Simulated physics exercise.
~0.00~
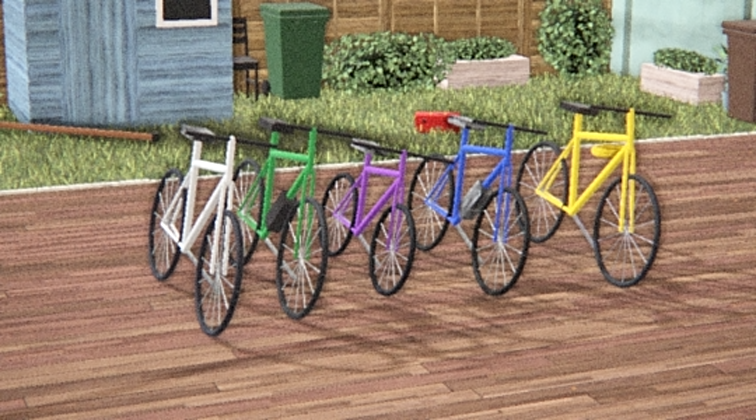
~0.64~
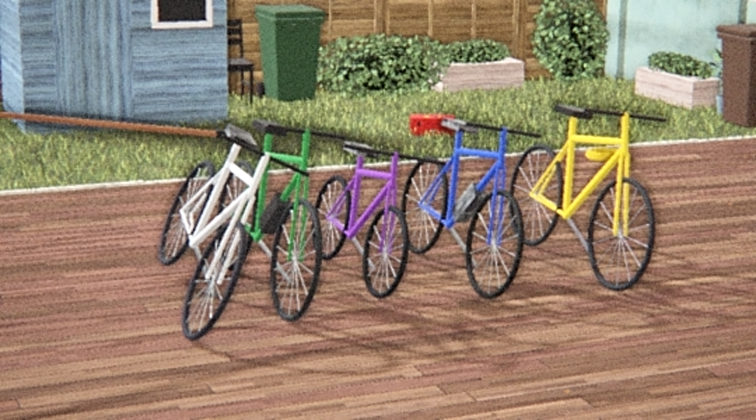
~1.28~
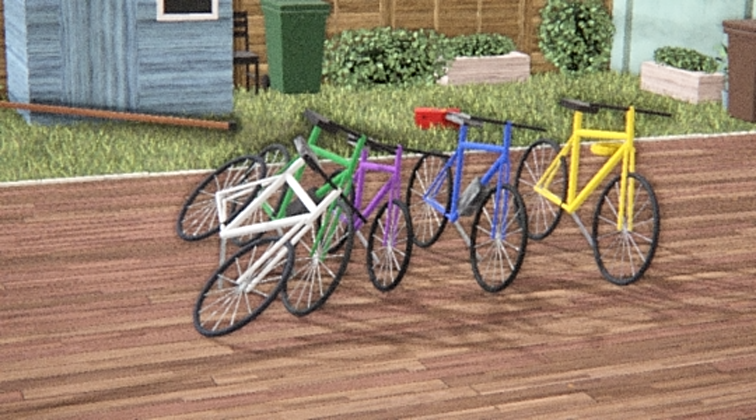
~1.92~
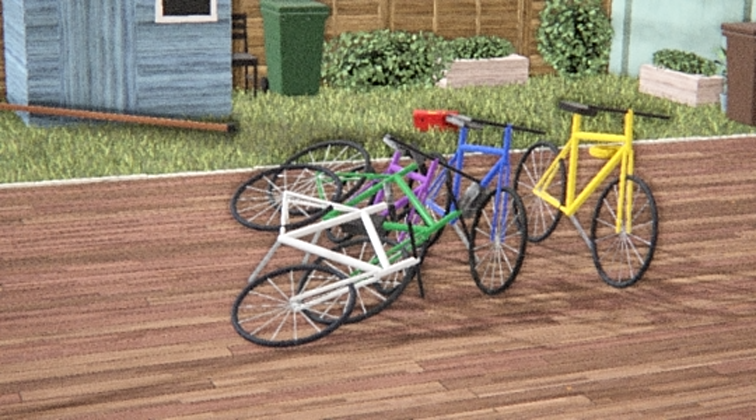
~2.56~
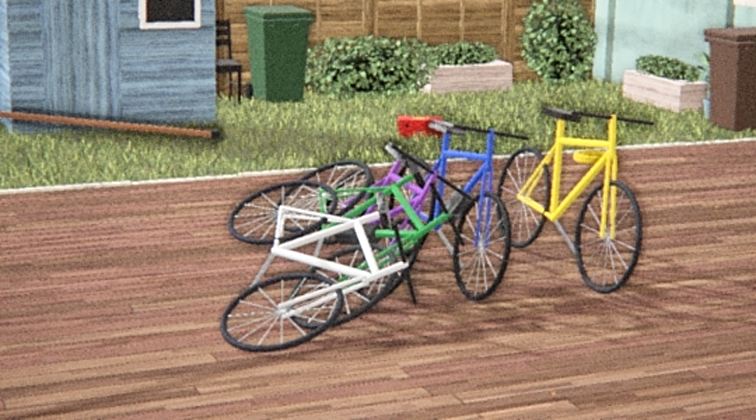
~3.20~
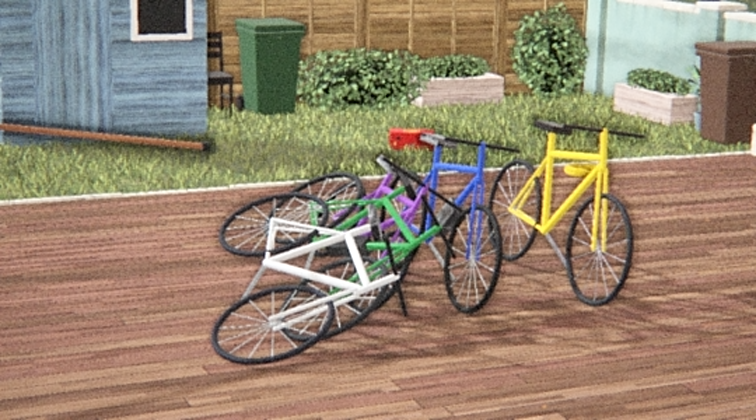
A pole nudges the white bicycle, which topples onto the green and purple ones, leaving blue and yellow standing.
